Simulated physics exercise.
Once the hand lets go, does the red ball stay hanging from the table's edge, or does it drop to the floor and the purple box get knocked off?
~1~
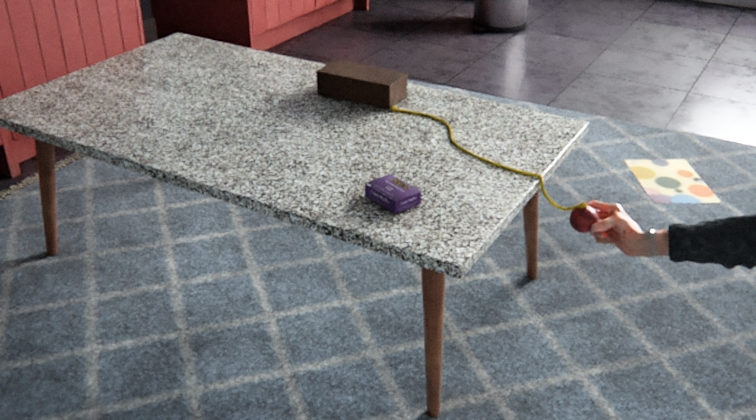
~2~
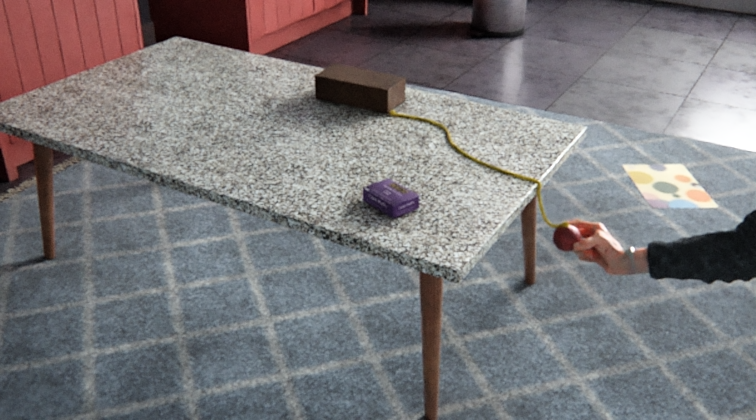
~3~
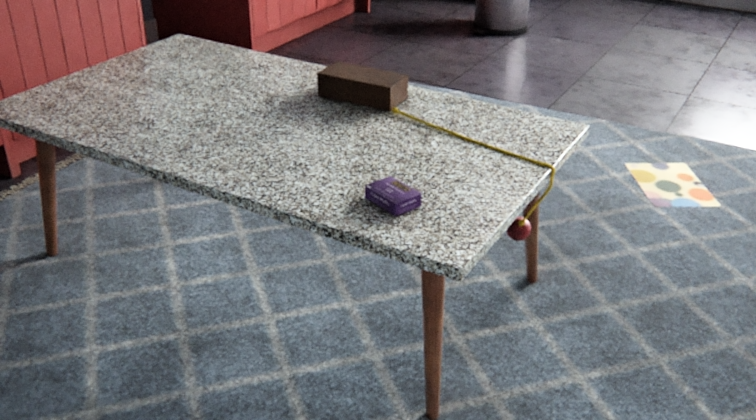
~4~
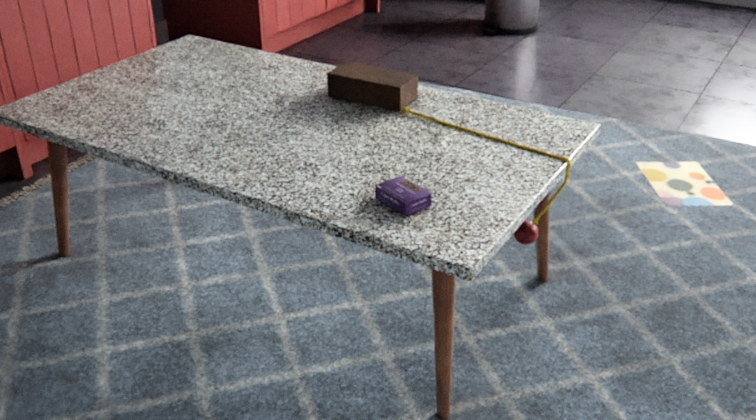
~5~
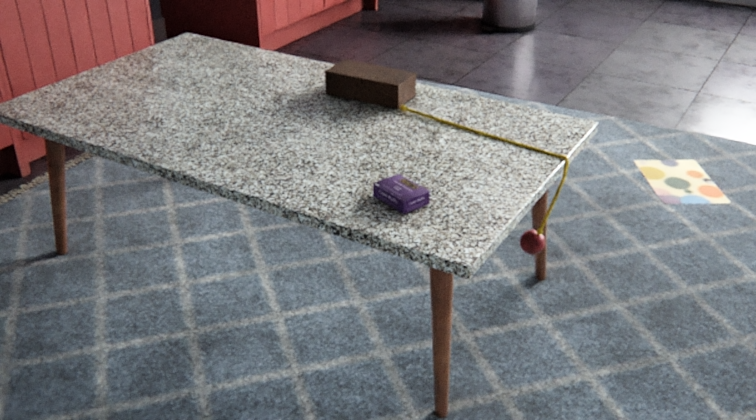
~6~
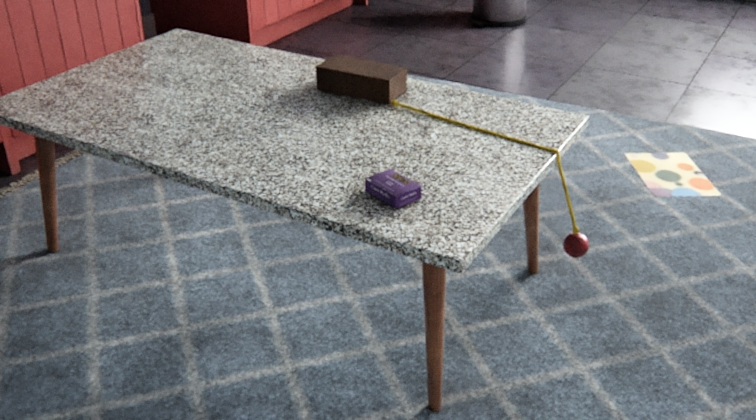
The red ball stays off the floor, swinging on its string from the table's edge. The purple box stays on top of the table.
